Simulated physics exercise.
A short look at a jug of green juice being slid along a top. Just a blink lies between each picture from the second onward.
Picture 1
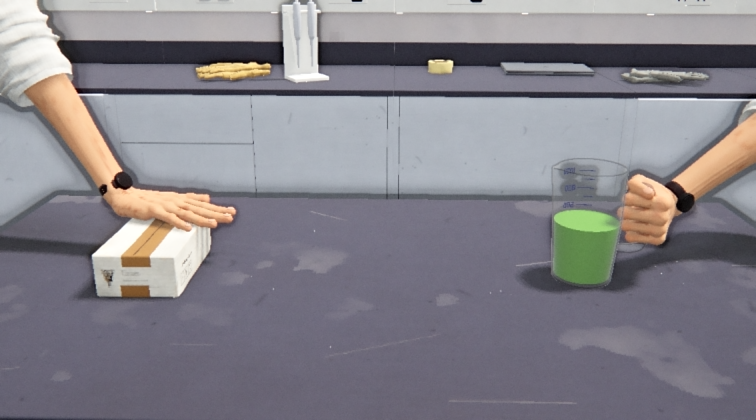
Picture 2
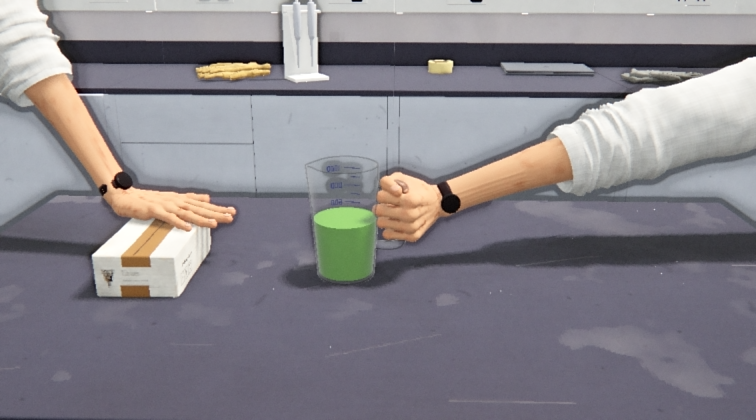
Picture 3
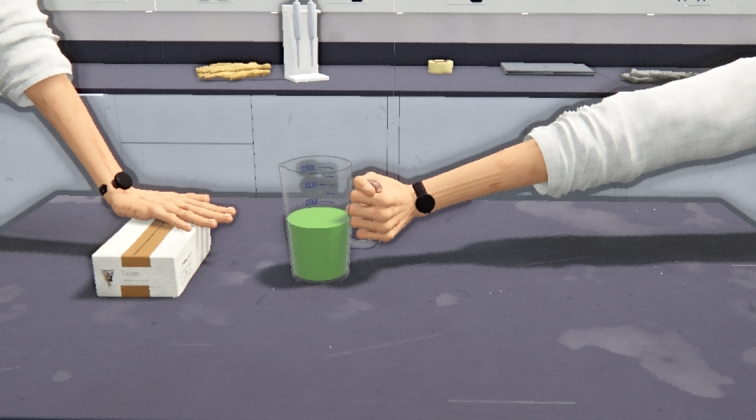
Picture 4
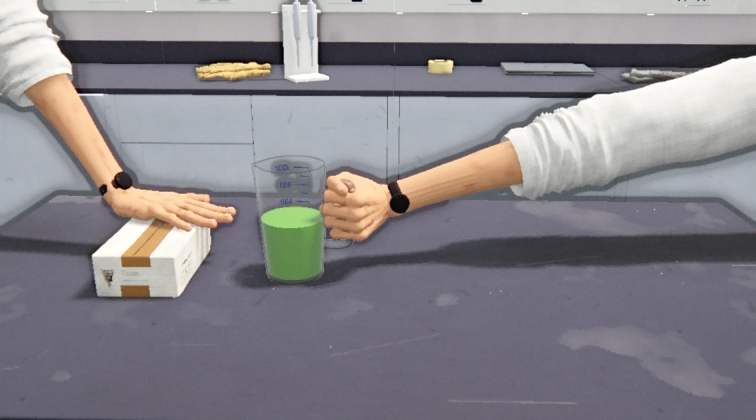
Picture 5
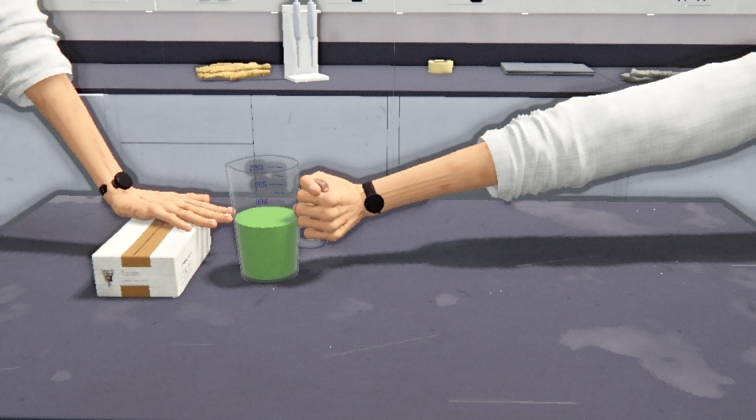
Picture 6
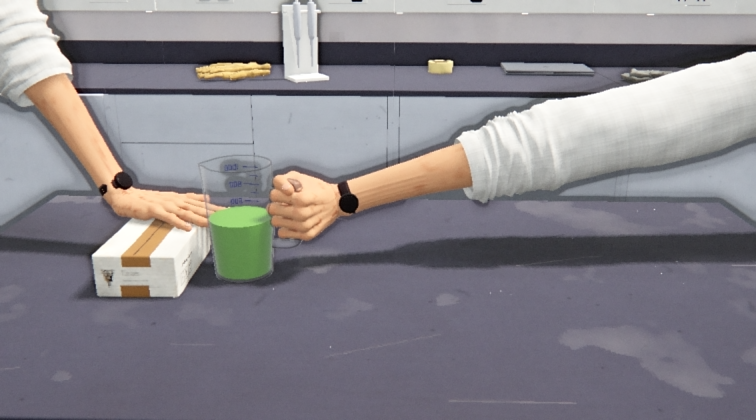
A dark, scuffed worktop in a lab-like room is seen from the front by a still camera, with pale cabinets and a shelf of small items behind. On the left a hand rests on a white box with brown bands, while on the right a fist grips a clear jug about half full of green juice. The hand slides the upright jug leftward across the top, right up beside the box.
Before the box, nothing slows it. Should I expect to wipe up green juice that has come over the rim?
No, none comes over.
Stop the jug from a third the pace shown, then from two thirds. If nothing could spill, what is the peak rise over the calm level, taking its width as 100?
You'd see close to 15 per cent of the width first and close to 30 per cent after.
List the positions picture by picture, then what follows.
In the first frame, at rest; jug (587, 221) about half full; box (157, 252).
In the second frame, under way; jug about half full, surface at (346, 218).
In the third frame, 25 px further; jug (319, 217) about half full.
In the fourth frame, 25 px further; jug about half full, surface at (293, 218).
In the fifth frame, 25 px further; jug (267, 217) about half full.
In the sixth frame, 25 px further; jug about half full, surface at (241, 217); box (157, 252).
Next, the jug meets the box.
After that, the green juice surges up the wall; the wave climbs under half way to the rim.
Finally, the jug stands at the box; its rim is dry.
